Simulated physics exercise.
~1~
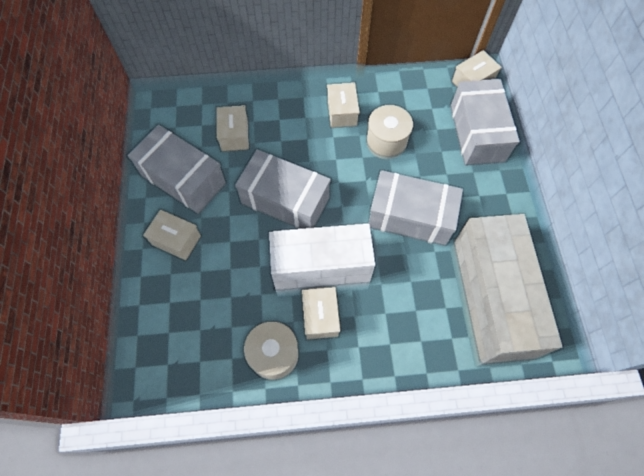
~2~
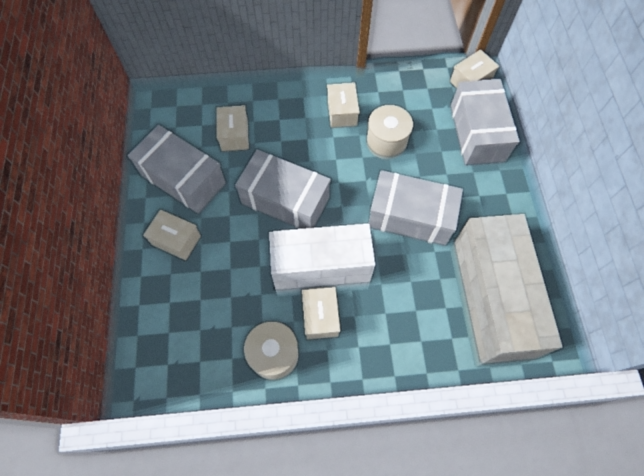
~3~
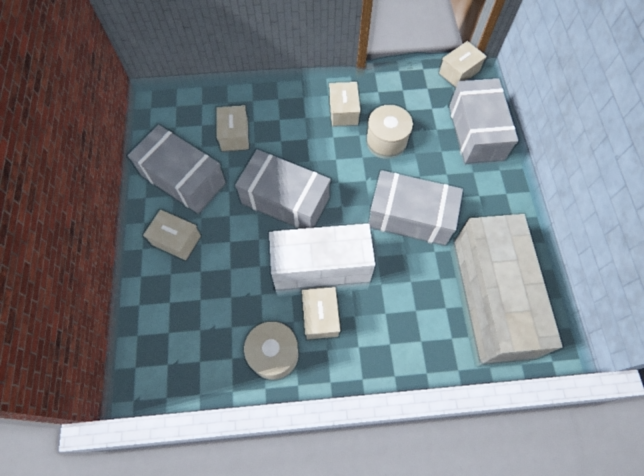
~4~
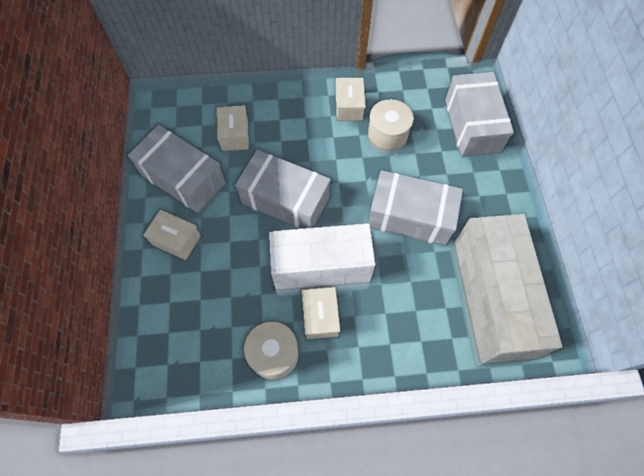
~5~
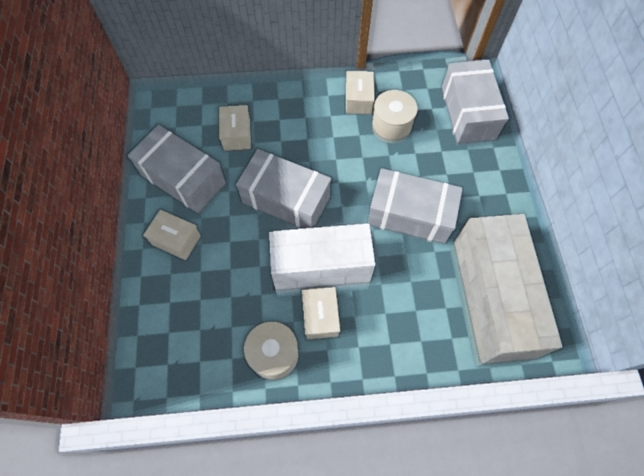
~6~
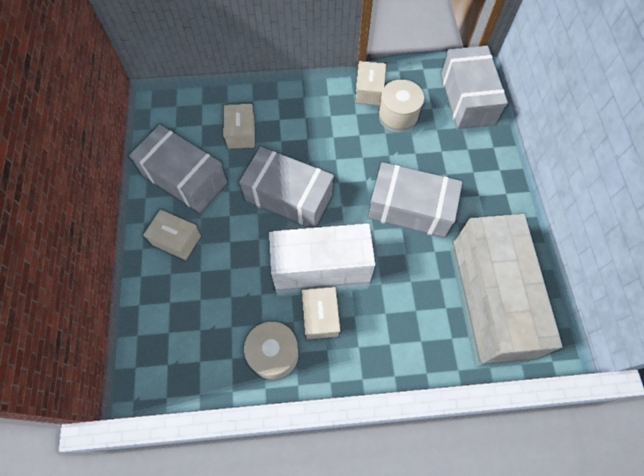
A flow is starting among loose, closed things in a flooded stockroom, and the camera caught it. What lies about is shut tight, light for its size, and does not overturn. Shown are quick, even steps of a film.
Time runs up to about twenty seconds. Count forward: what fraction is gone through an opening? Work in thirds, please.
That would be two thirds or more.
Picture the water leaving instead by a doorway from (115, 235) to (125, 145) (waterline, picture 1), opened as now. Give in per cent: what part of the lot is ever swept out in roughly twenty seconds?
80 in a hundred or thereabouts.
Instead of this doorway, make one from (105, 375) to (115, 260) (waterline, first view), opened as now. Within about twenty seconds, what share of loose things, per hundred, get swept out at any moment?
I'd guess around 50 percent.
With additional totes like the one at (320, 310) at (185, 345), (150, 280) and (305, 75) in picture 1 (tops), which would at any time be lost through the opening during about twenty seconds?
Copy by copy, in the order given: Not carried off, not carried off, swept away.
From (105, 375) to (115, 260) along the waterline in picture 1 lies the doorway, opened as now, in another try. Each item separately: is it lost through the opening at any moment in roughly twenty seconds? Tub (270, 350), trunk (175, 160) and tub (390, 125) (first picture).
Taking each in turn, I'd say carried off, carried off and stuck within.
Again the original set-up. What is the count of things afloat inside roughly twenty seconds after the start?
So that is 3.
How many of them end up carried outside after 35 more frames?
Count: 7.
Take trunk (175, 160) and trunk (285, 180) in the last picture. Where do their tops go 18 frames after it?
They'd be somewhere near (240, 120) and (386, 98).
A moment on, 3 of 11 are out; 8 afloat.
Next, 6 of 11 are out; 5 afloat.
Later, 7 of 11 are out; 4 afloat.
In the end, 8 of 11 are out; 3 afloat.
